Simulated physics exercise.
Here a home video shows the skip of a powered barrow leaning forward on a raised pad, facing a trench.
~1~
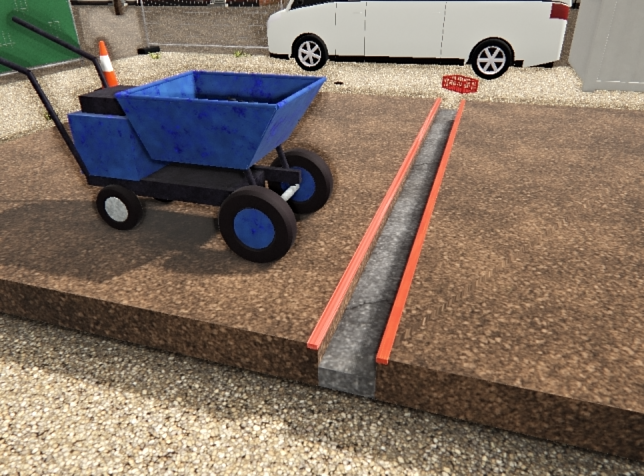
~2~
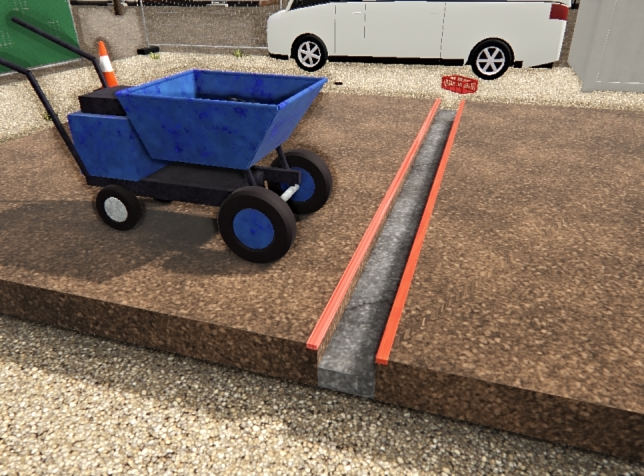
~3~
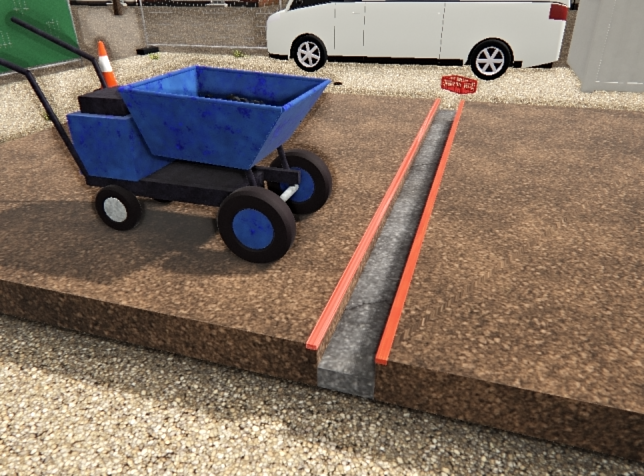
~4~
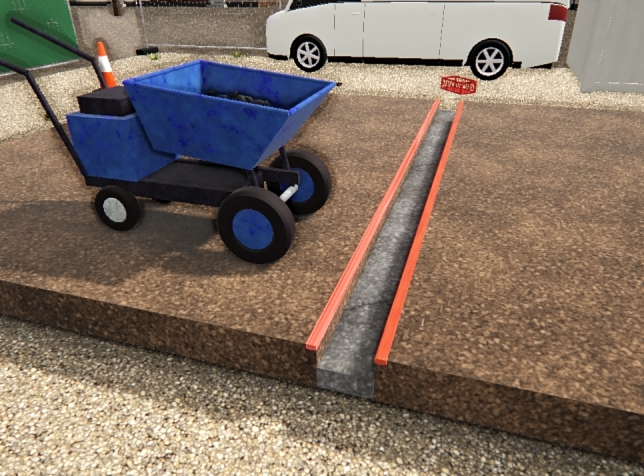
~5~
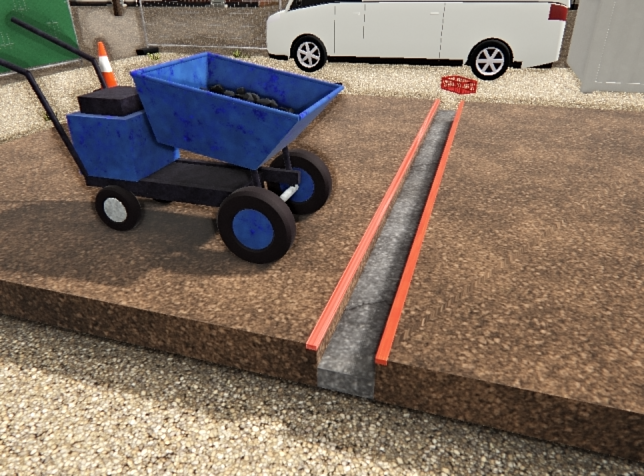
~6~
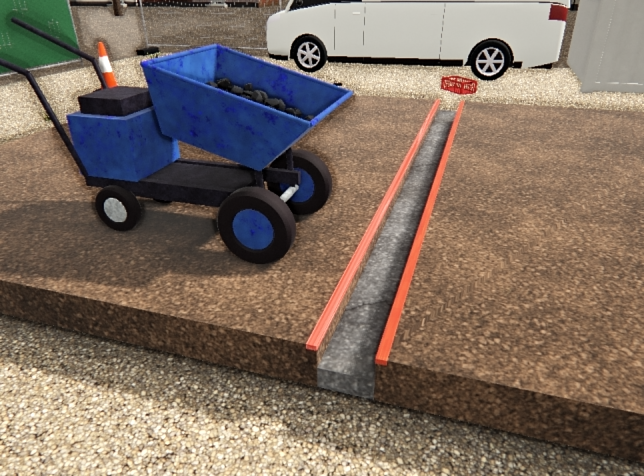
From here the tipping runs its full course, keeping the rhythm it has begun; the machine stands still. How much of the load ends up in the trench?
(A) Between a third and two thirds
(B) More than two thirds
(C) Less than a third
Between a third and two thirds (A).
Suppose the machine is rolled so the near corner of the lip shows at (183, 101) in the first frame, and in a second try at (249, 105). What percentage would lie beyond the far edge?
In order: About 0 % and 10 %.
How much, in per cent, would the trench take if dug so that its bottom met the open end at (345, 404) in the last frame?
Some 60 per cent.
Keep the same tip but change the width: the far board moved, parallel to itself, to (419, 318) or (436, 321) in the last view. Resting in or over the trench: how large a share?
The first case gives around 80 percent, and the second around 90 percent.
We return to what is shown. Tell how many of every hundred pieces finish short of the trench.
Roughly 0 percent of the pieces, I think.
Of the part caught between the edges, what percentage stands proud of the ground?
Estimate: Close to 25 in a hundred.
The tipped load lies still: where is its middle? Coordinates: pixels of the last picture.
I'd put the middle somewhere around (404, 250).
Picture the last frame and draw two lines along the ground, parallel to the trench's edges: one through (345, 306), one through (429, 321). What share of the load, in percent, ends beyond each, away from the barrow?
Around 90 per cent for the first, around 20 per cent for the second.
Shortly afterwards, skip tipped steeply; the whole lot in the skip.
Next, skip tipped steeply; all but a few in the skip; only a few in or heaped over the trench; only a few beyond it; only a few falling.
Some moments later, skip tipped right over; near a third in the skip; near a quarter in or heaped over the trench; near a third beyond it.
In the end, skip tipped right over; a little in the skip; near half in or heaped over the trench; near a third beyond it.
